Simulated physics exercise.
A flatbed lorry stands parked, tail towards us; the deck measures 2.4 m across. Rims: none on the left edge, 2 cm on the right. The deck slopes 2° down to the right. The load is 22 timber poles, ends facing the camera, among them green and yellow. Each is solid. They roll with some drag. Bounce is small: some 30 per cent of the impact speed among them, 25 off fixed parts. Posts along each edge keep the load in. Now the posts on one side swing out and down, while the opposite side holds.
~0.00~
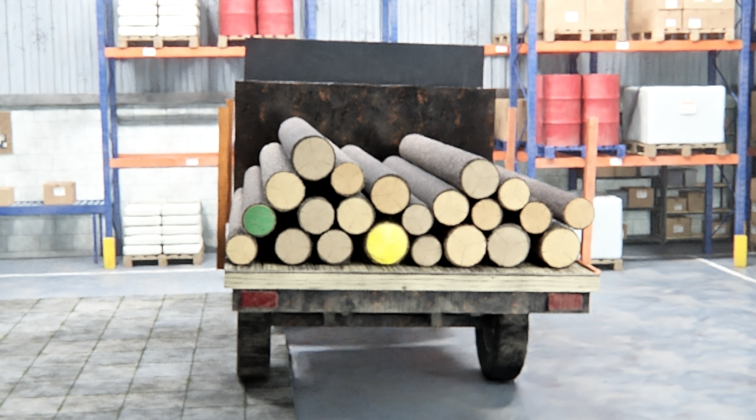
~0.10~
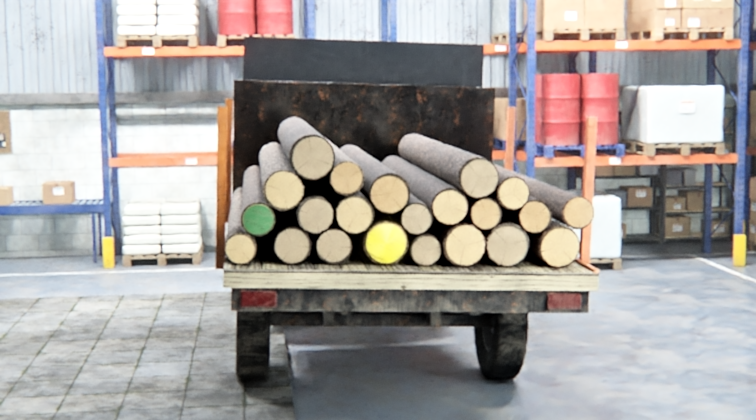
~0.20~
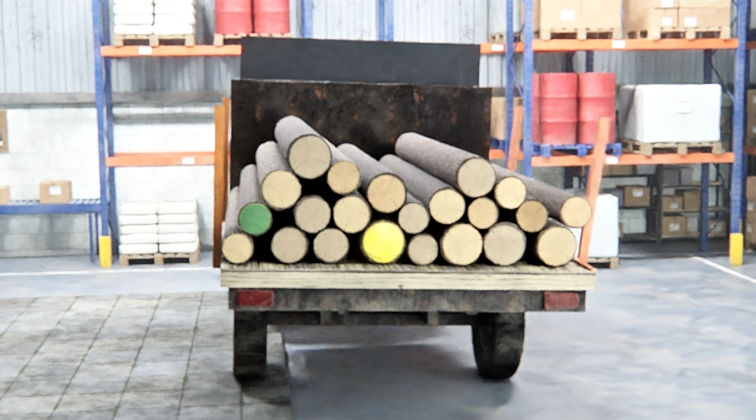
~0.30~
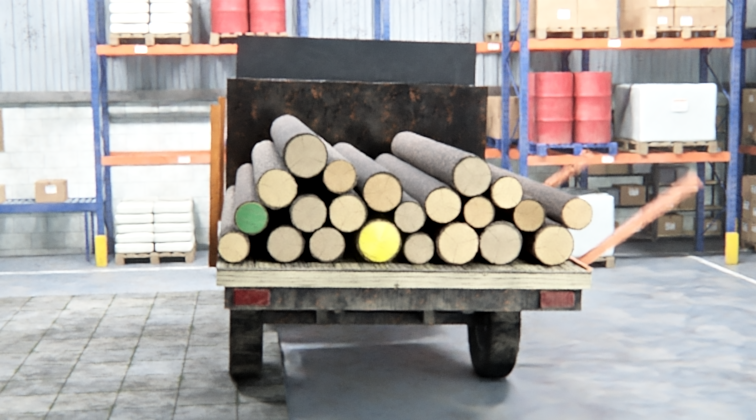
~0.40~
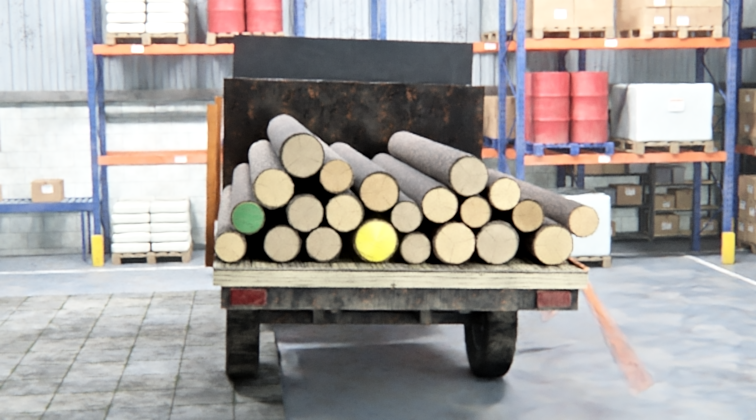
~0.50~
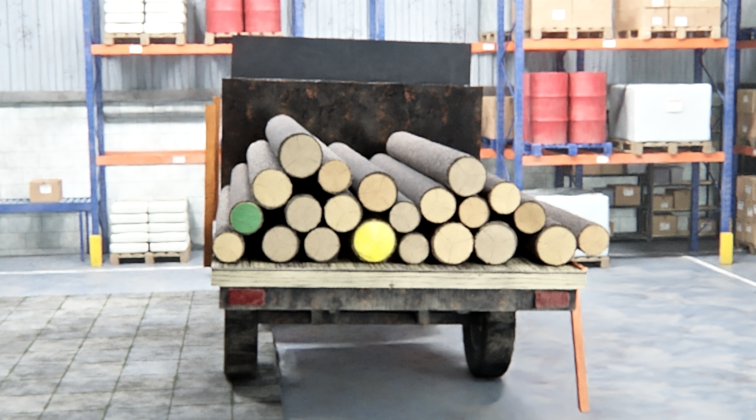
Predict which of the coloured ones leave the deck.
The green one remains on the deck; the yellow one remains on the deck.
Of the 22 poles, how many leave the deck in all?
The count is 3.
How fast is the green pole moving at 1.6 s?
Roughly 0.0 m/s.
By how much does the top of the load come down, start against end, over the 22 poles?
Some 10 cm lower.
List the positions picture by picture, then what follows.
Green at (259, 221), yellow at (387, 244); sides still shut; the deck slopes 2° down to the right; 8 of the 22 make up the bottom layer, in the first picture.
Green at (258, 220), yellow at (386, 244); sides still shut, in the second picture.
Green at (255, 219), yellow at (384, 243); right posts out by 5°, tip at (603, 123), in the third picture.
Green at (251, 218), yellow at (380, 242); right posts out by 55°, tip at (693, 182), in the fourth picture.
Green at (248, 218), yellow at (376, 242); right posts out by 150°, tip at (641, 384), in the fifth picture.
Green at (246, 218), yellow at (375, 242); right posts out by 170°, tip at (583, 405), in the sixth picture.
After 1.6 s, green is up on others, 20 cm from the left edge; yellow is on the deck, 110 cm from the left edge, rolling right; 2 off so far.
At rest (3.1 s), green is up on others, 30 cm from the left edge; yellow is on the deck, 115 cm from the right edge; 3 off so far.
